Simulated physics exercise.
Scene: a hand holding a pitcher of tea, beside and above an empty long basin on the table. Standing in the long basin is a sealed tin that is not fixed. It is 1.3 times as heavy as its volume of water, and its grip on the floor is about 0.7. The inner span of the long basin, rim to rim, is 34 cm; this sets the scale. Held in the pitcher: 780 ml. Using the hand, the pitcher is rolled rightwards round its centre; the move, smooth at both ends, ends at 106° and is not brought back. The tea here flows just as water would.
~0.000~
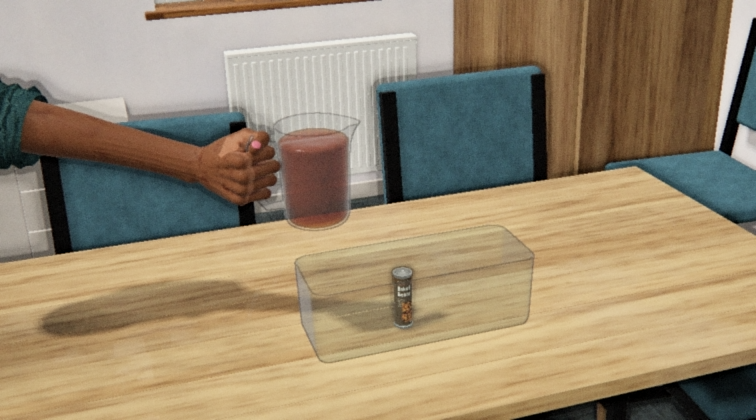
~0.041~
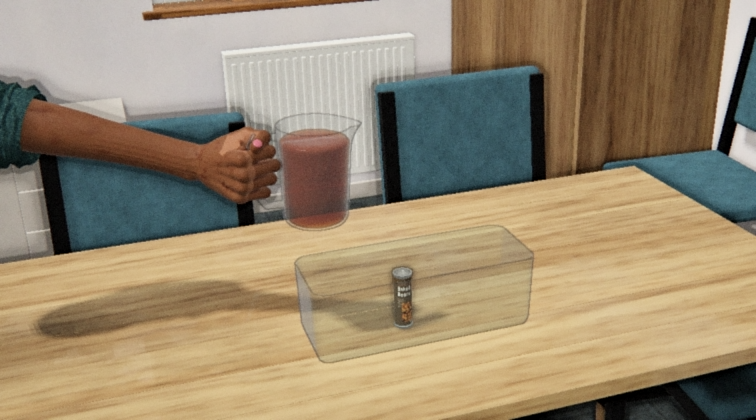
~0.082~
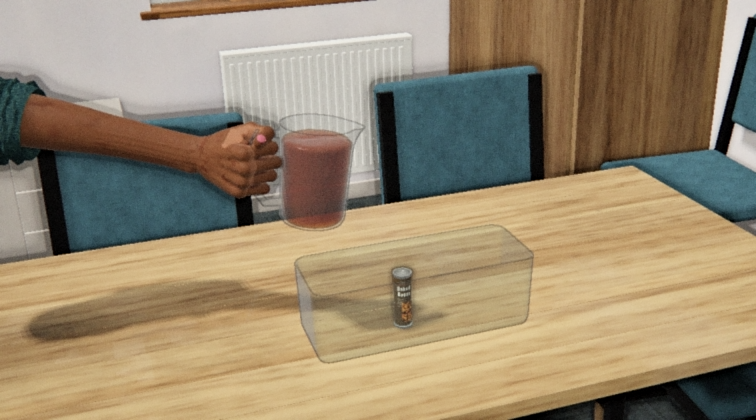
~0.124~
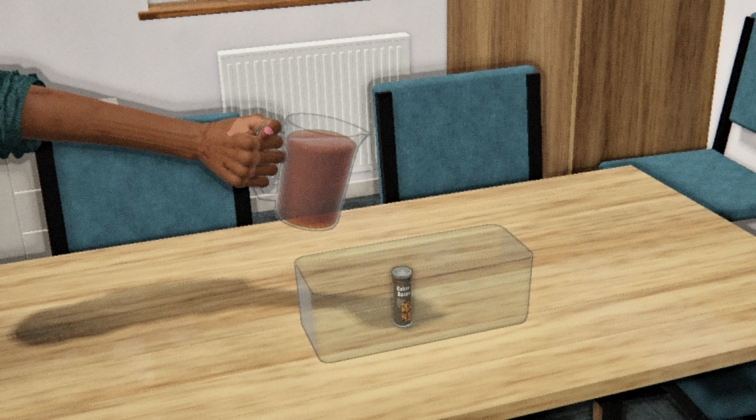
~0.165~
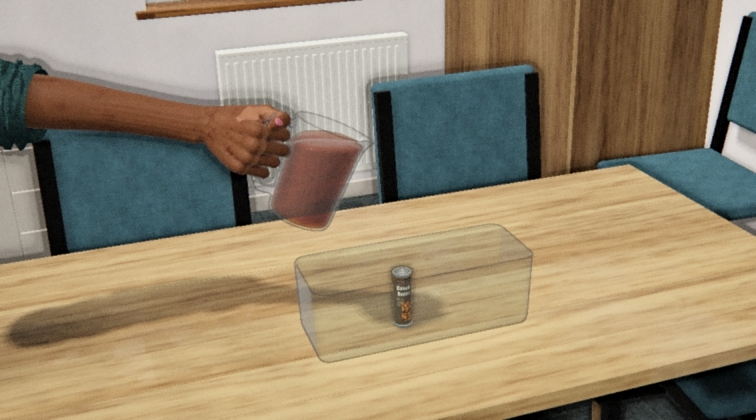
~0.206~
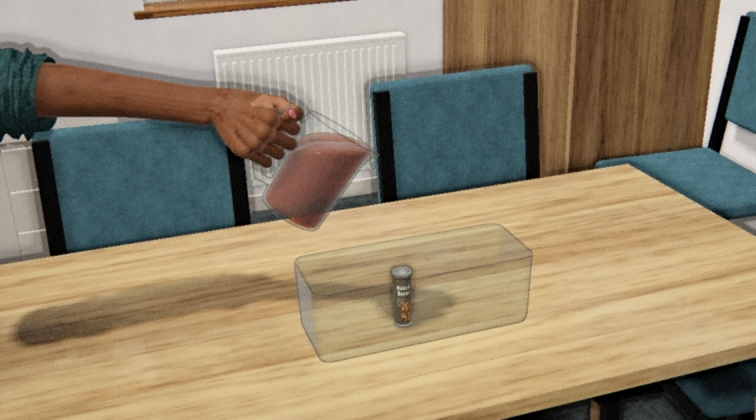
Above a clear basin on a wooden table, a hand tilts a pitcher of tea rightwards.
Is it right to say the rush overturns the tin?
It's still up.
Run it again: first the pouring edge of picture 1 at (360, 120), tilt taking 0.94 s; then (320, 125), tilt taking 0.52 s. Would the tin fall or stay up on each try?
First it stays on its base; then it tips over.
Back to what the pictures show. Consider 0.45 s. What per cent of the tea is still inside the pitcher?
Near 58 in a hundred.
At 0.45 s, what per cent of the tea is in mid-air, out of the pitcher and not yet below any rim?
Share: Roughly 28 per cent.
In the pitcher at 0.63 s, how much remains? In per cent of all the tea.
18 in a hundred, give or take.
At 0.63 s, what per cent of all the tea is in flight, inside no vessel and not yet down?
Near 22 percent.
By 0.45 s the tilt is 101° and 58 per cent is still to pour; the tin stands where it began.
By 0.63 s the tilt is 106° and 18 per cent is still to pour; the tin stands where it began.
By 0.82 s the tilt is 106° and 3 per cent is still to pour; the tin stands where it began.
By 1.02 s the tilt is 106° and 0 per cent is still to pour; the tin stands where it began.
At rest the tin stands where it began.
